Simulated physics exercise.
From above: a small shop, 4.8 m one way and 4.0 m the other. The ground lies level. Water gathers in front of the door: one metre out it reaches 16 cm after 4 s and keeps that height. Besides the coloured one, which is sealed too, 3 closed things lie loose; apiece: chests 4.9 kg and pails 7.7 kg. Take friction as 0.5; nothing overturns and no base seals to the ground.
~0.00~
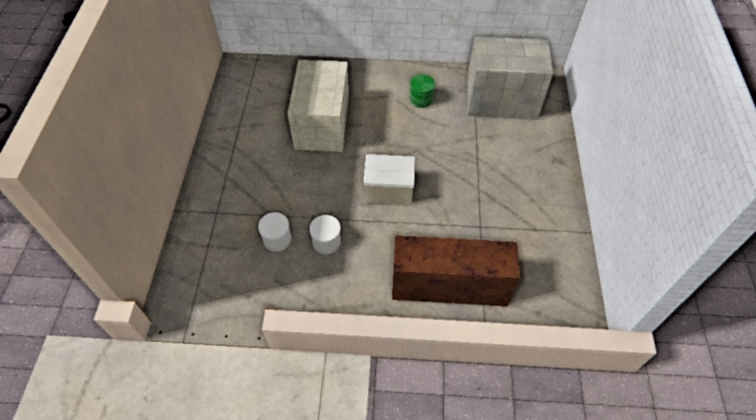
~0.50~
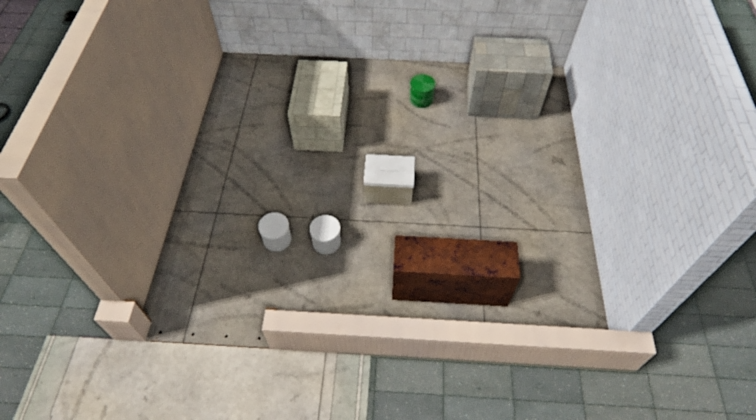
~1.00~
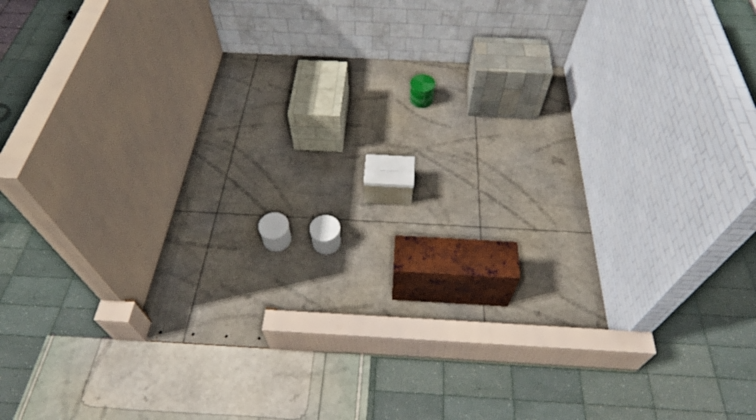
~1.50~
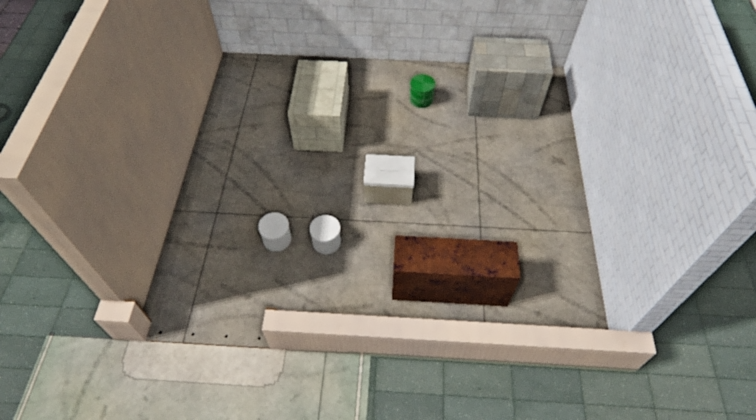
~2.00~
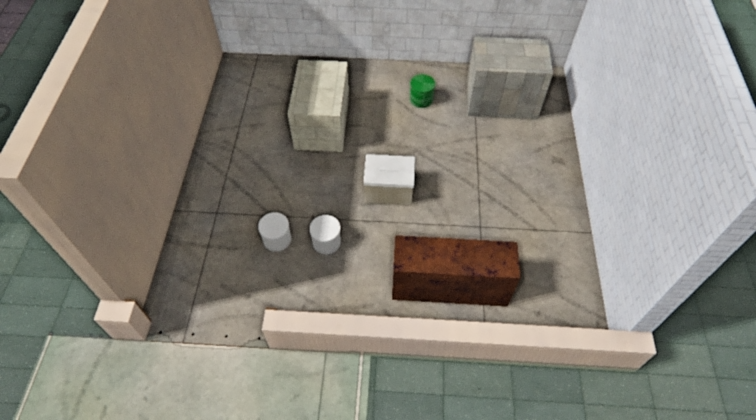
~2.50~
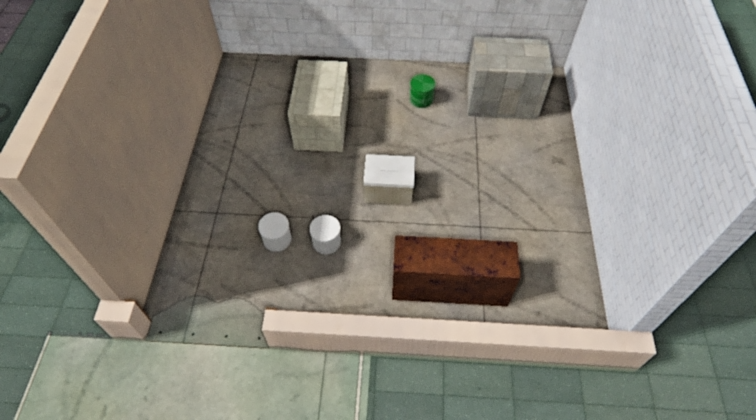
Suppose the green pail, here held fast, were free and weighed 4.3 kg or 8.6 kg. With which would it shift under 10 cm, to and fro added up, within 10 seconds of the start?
Verdict: Only the larger load is enough.
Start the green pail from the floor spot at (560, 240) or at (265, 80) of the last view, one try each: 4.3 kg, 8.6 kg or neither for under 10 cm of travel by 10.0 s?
In turn: The smaller is enough; neither is enough.
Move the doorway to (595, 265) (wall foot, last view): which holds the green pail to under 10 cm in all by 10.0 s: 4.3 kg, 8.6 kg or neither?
Then the lower weight is enough.
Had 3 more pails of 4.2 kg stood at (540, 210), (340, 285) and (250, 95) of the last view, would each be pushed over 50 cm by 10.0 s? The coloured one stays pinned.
In turn: Under, less, past it.
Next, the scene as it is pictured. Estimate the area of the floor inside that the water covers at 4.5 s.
Roughly 4.0 m2.
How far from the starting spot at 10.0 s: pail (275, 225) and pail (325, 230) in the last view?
In turn: 60 cm, 0 cm.
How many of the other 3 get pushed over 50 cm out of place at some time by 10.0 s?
That makes 1.
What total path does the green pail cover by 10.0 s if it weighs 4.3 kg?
About 30 cm.
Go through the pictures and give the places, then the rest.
In the first frame, the green pail at (423, 83), on the bottom; 0.0 m2 under water; 0 of 4 have shifted.
In the second frame, the green pail at (423, 83), on the bottom; water covers 0.0 m2; 0 of 4 have shifted.
In the third frame, the green pail at (423, 83), on the bottom; 0.0 m2 under water; 0 of 4 have shifted.
In the fourth frame, the green pail at (423, 83), on the bottom; 0.0 m2 under water; 0 of 4 have shifted.
In the fifth frame, the green pail at (423, 83) rests on the ground; 0.0 m2 under water; 0 of 4 have shifted.
In the sixth frame, the green pail at (423, 83) rests on the ground; water covers 0.3 m2; 0 of 4 have shifted.
After 3.5 s the green pail would be 0 cm from its start with 4.3 kg and 0 cm from its start with 8.6 kg; 0 cm of water round it then.
After 4.5 s the green pail would be 0 cm from its start with 4.3 kg and 0 cm from its start with 8.6 kg; 0 cm of water round it then.
After 7.0 s the green pail would be 0 cm from its start with 4.3 kg and 0 cm from its start with 8.6 kg; 0 cm of water round it then.
After 10.0 s the green pail would be 28 cm from its start with 4.3 kg and 0 cm from its start with 8.6 kg; 5 cm of water round it then.
